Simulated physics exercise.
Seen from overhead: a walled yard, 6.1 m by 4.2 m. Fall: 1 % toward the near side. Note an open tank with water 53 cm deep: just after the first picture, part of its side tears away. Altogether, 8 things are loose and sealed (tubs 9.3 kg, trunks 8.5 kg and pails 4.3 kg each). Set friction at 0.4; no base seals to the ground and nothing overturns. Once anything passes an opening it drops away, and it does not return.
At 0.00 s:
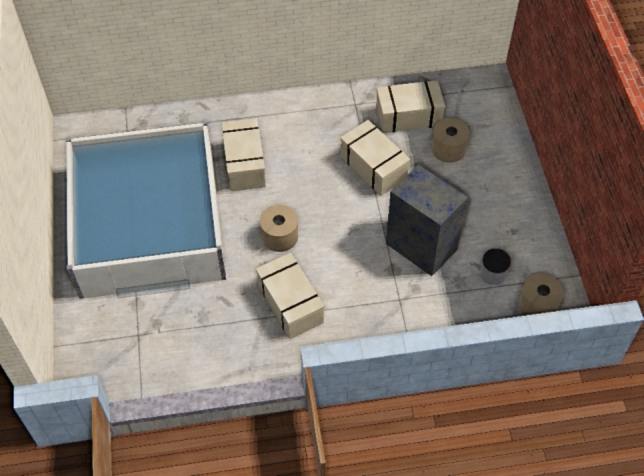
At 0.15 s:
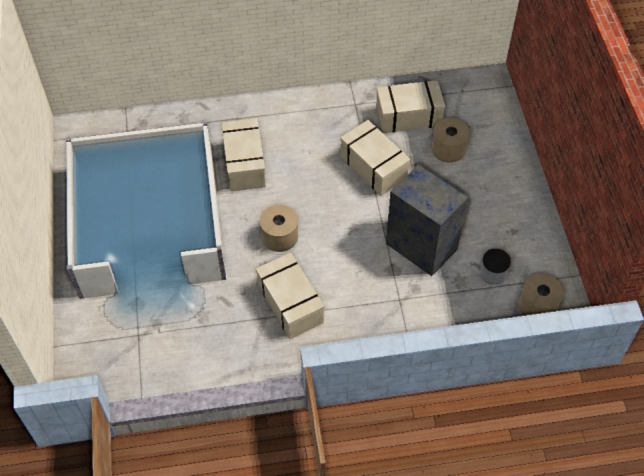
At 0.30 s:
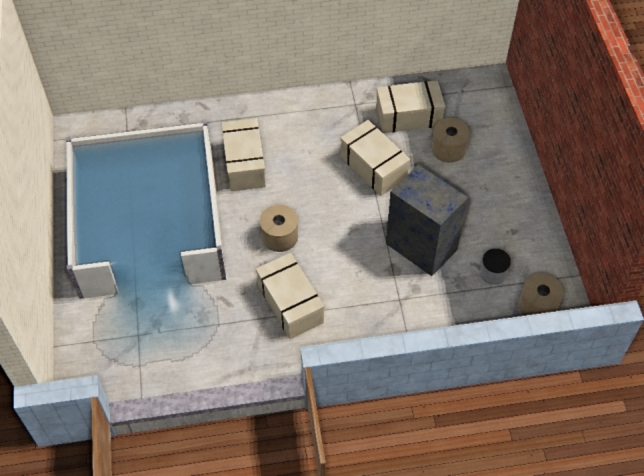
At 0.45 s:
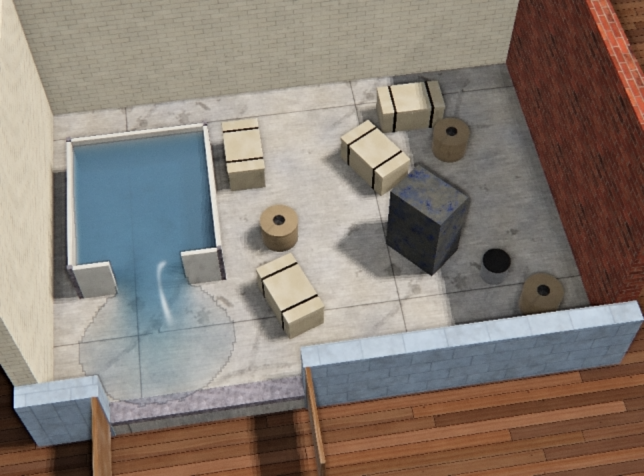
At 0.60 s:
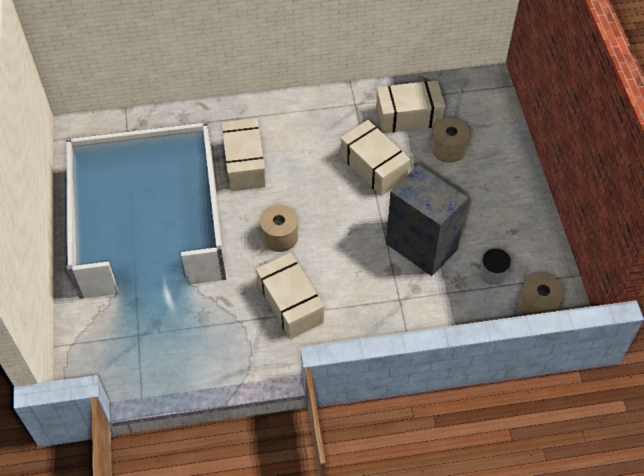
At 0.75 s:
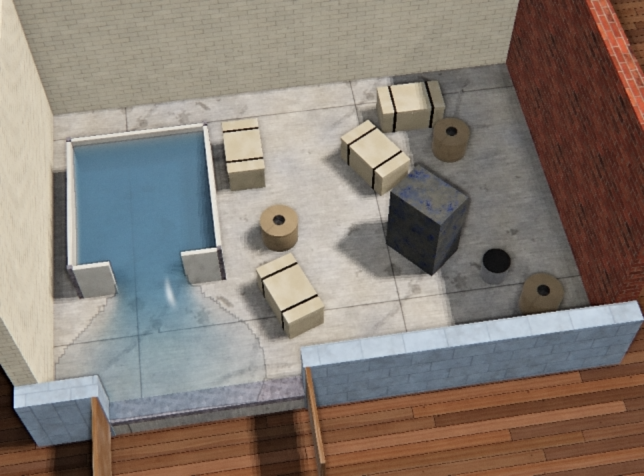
Water poured out of an open tank on the left when part of its near side gave way, then spread across the pale floor toward the gap in the low wall, while the scattered boxes stayed put.
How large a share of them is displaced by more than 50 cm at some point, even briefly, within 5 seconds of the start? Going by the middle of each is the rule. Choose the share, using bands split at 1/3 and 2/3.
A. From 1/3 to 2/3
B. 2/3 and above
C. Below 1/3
Answer: C.
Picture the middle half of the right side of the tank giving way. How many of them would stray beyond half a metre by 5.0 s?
That would give 7.
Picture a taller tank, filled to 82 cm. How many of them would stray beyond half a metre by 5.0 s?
That would make 0 of them.
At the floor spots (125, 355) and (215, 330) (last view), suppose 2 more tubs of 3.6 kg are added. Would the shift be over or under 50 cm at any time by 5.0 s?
In that order: Over, past it.
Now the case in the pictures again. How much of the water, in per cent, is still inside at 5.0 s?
About 46 in a hundred parts of the water.
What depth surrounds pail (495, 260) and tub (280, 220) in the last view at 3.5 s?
Some 0 cm at the first, some 0 cm at the second.
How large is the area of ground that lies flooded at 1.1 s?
Wet area: Approx. 6.0 m2.
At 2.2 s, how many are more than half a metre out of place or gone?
By then the count is 0.
After 1.1 s 0 of 8 are over 50 cm from their spots; 0 afloat.
After 2.2 s 0 of 8 are over 50 cm from their spots; 0 afloat.
After 3.5 s 0 of 8 are over 50 cm from their spots; 0 afloat.
After 5.0 s 0 of 8 are over 50 cm from their spots, and 0 have been at some point; 0 afloat.
